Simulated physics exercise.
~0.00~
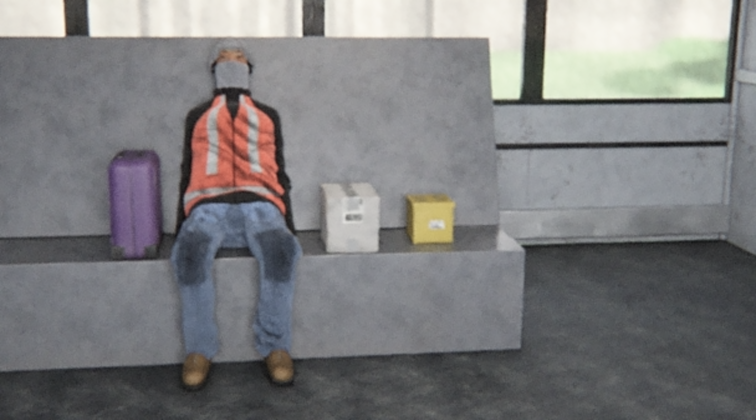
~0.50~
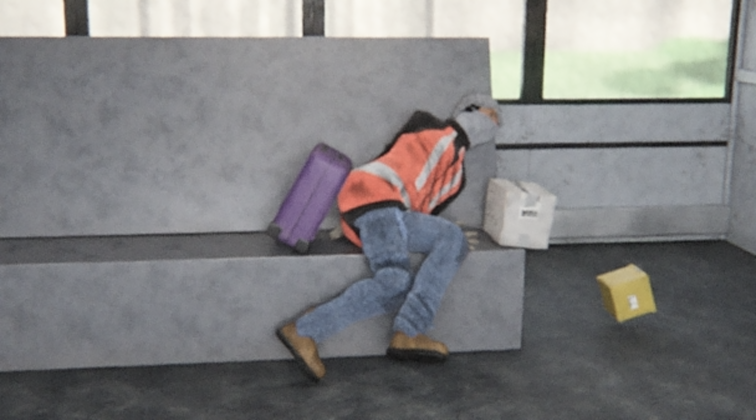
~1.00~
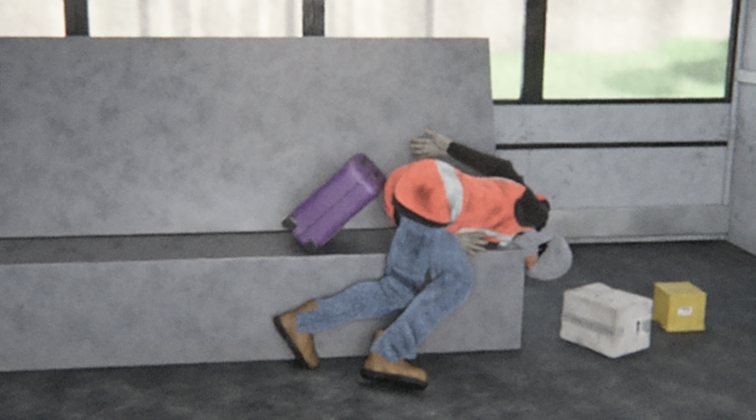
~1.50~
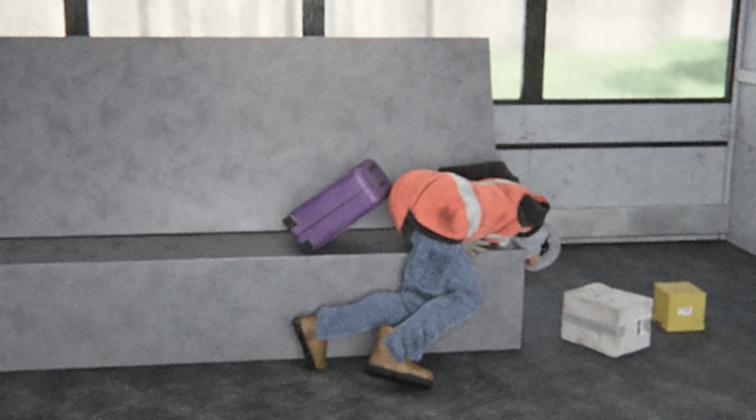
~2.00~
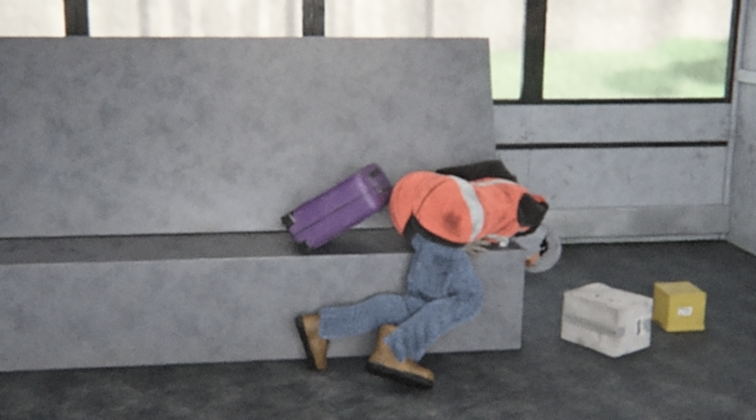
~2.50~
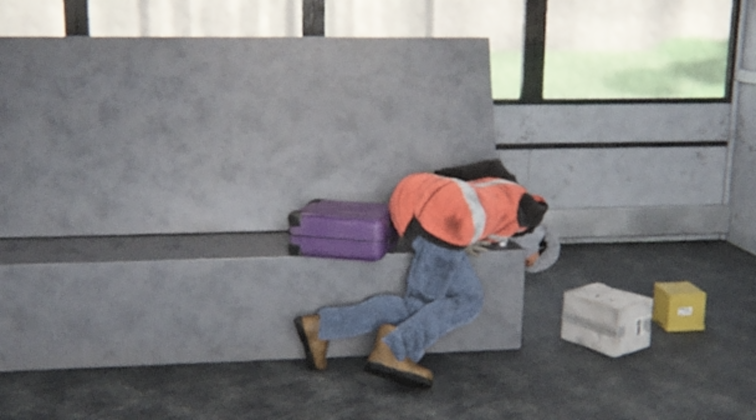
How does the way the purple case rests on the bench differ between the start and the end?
At the start the purple case stands upright on the bench, and by the end it lies on its side on the seat next to the slumped commuter.
